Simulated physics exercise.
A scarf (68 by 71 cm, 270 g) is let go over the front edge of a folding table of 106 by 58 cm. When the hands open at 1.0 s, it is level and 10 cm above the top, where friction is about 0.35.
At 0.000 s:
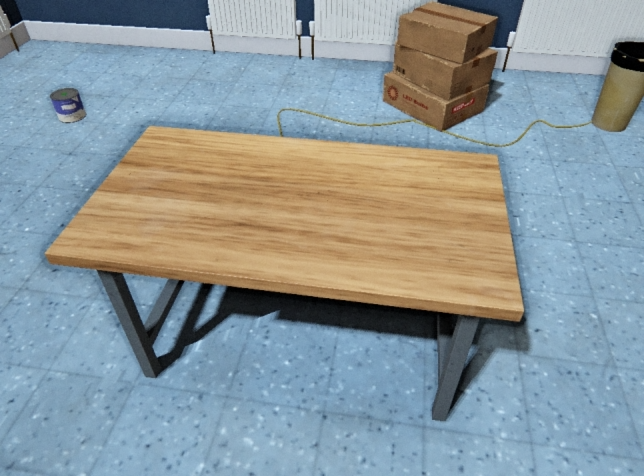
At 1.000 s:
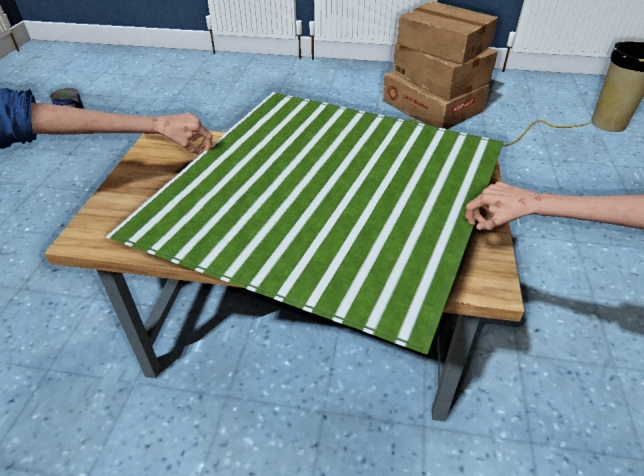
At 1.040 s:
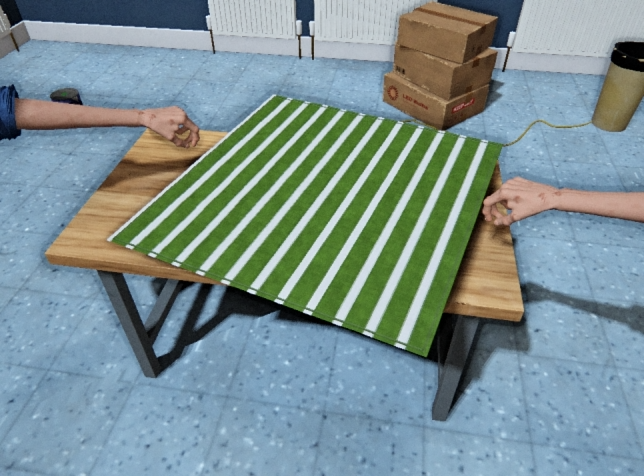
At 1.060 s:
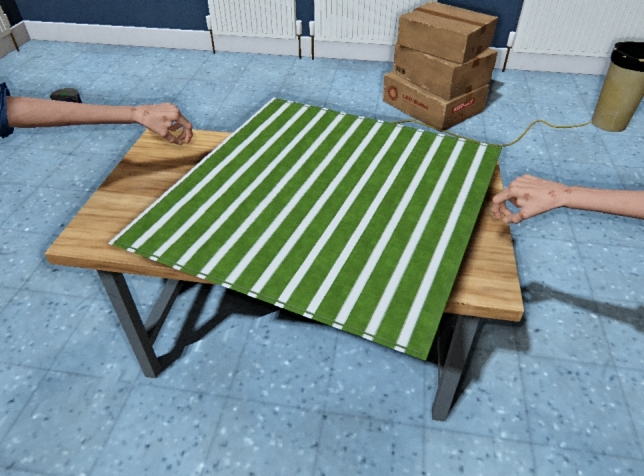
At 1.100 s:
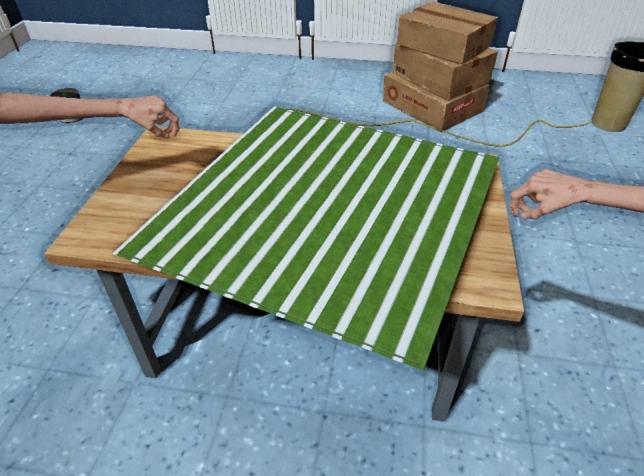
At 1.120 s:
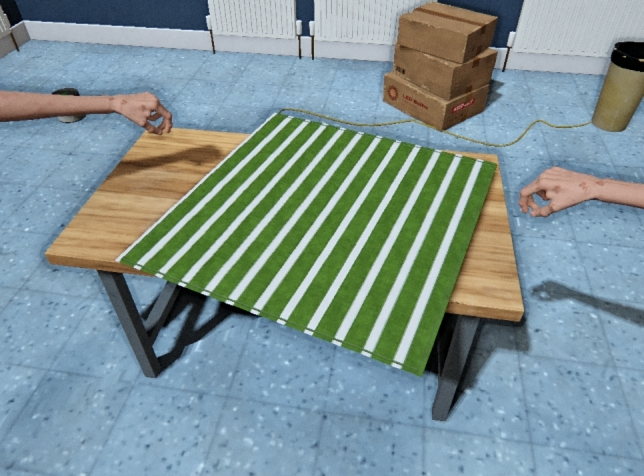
Above a wooden table, two hands release a green and white striped cloth, which lowers slightly.
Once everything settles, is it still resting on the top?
Not going anywhere.
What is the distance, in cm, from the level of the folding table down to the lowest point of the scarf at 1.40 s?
Roughly 10 centimetres below the top.
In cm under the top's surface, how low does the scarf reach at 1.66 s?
Roughly 16 cm.
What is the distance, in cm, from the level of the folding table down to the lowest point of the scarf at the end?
20 cm or so.
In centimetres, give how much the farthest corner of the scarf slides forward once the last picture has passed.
Around 6 cm forward.
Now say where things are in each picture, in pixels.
The bare folding table, in the first frame.
Scarf corners (106, 237) (273, 93) (503, 142) (427, 354), in the second frame.
Scarf corners (107, 240) (273, 95), in the third frame.
Scarf corners (109, 244) (274, 98), in the fourth frame.
Scarf corners (113, 254) (274, 107), in the fifth frame.
Scarf corners (116, 261) (275, 113) (497, 164) (422, 377), in the sixth frame.
After 1.4 s, 80 % of the scarf is still over the top.
After 1.7 s, 80 % of the scarf is still over the top.
After 1.9 s, 80 % of the scarf is still over the top.
After 2.2 s, 80 % of the scarf is still over the top.
After 4.4 s, 80 % of the scarf is still over the top.
